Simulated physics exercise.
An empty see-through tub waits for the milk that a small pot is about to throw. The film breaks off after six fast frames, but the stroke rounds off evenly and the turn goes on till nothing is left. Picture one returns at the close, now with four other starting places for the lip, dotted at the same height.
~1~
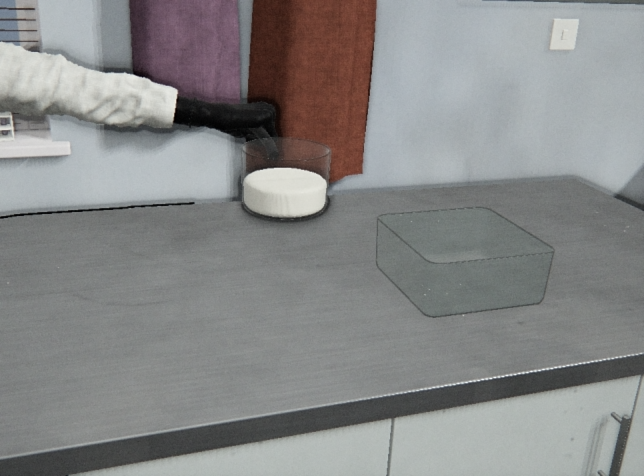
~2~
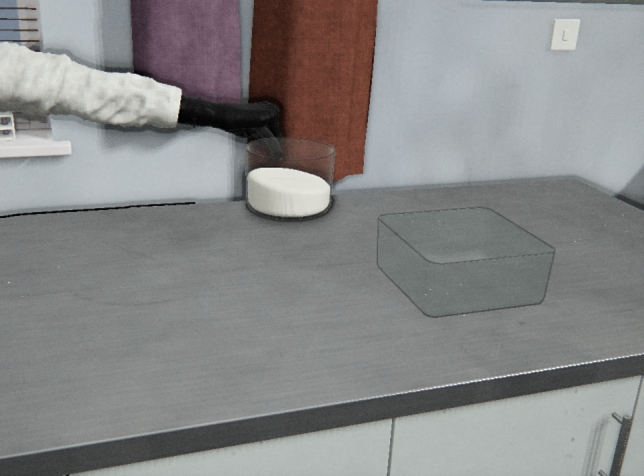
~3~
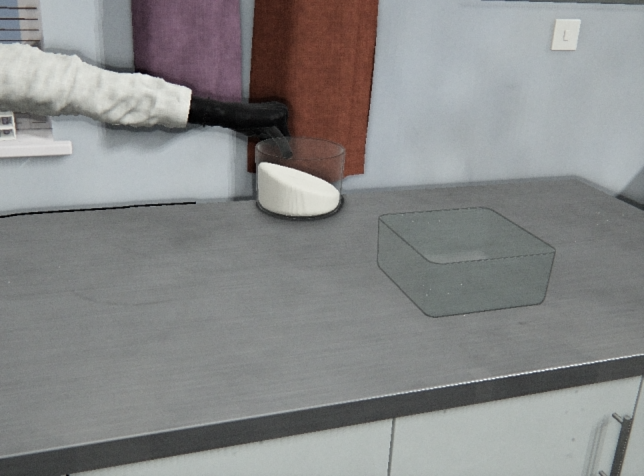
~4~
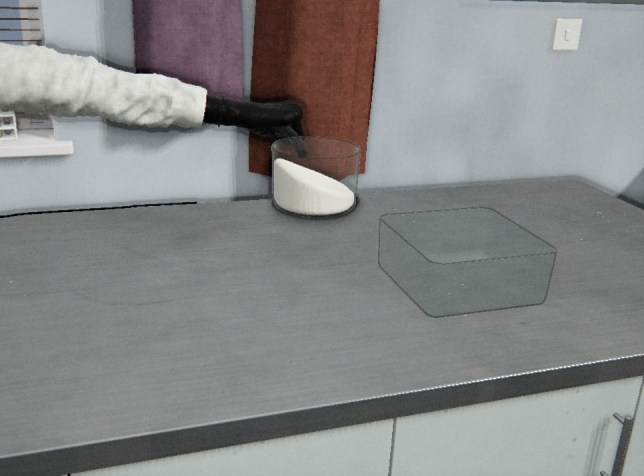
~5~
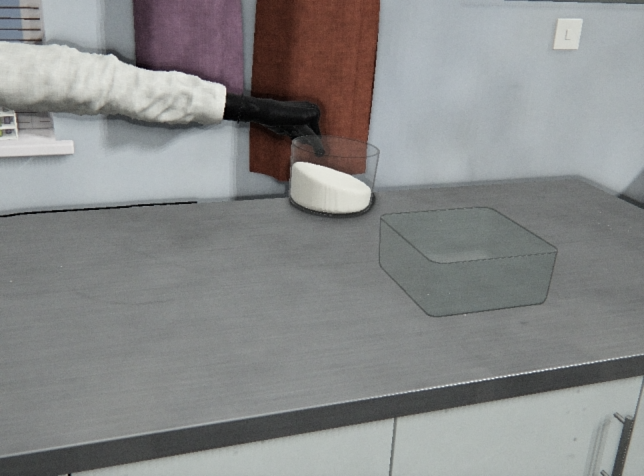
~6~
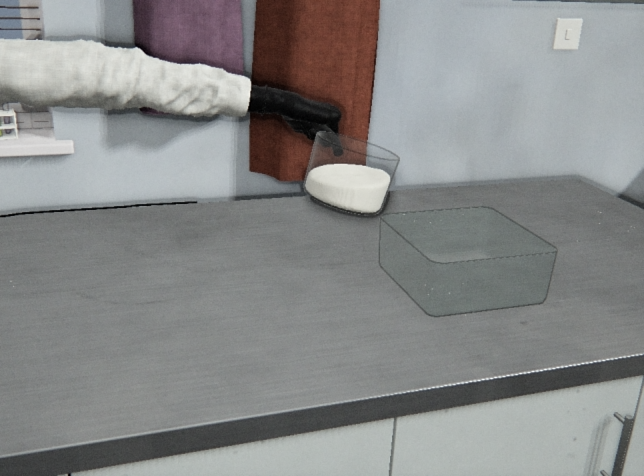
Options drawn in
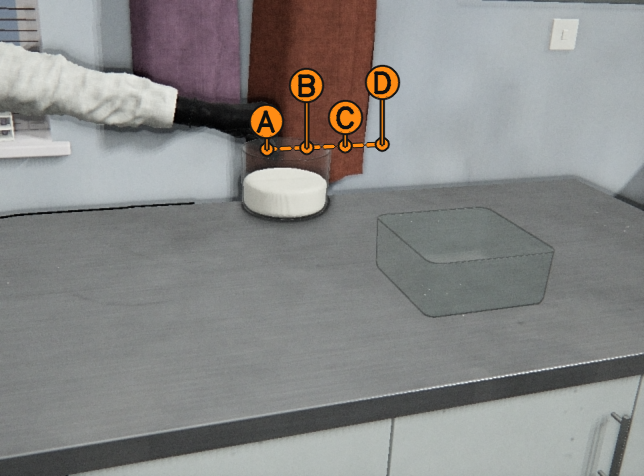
We see a black-gloved hand move a small clear pot of white milk rightward along a grey counter toward an empty see-through tub, the milk sloshing inside, before the pot tilts slightly to the right.
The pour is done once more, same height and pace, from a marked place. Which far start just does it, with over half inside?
B is the one.
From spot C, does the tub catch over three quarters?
Yes.
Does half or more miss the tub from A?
Yes, it does.
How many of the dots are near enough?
Three of them.
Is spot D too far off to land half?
No.
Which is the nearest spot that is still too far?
A it is.
On the marked copy, A at (266, 149); B at (306, 147); C at (345, 145); D at (382, 144).
With A, about 23 % lands in the tub, 74 % falls short and 3 % goes beside or beyond.
With B, about 87 % lands in the tub, 10 % falls short and 4 % goes beside or beyond.
With C, about 94 % lands in the tub, 1 % falls short and 5 % goes beside or beyond.
With D, about 91 % lands in the tub, 2 % falls short and 7 % goes beside or beyond.
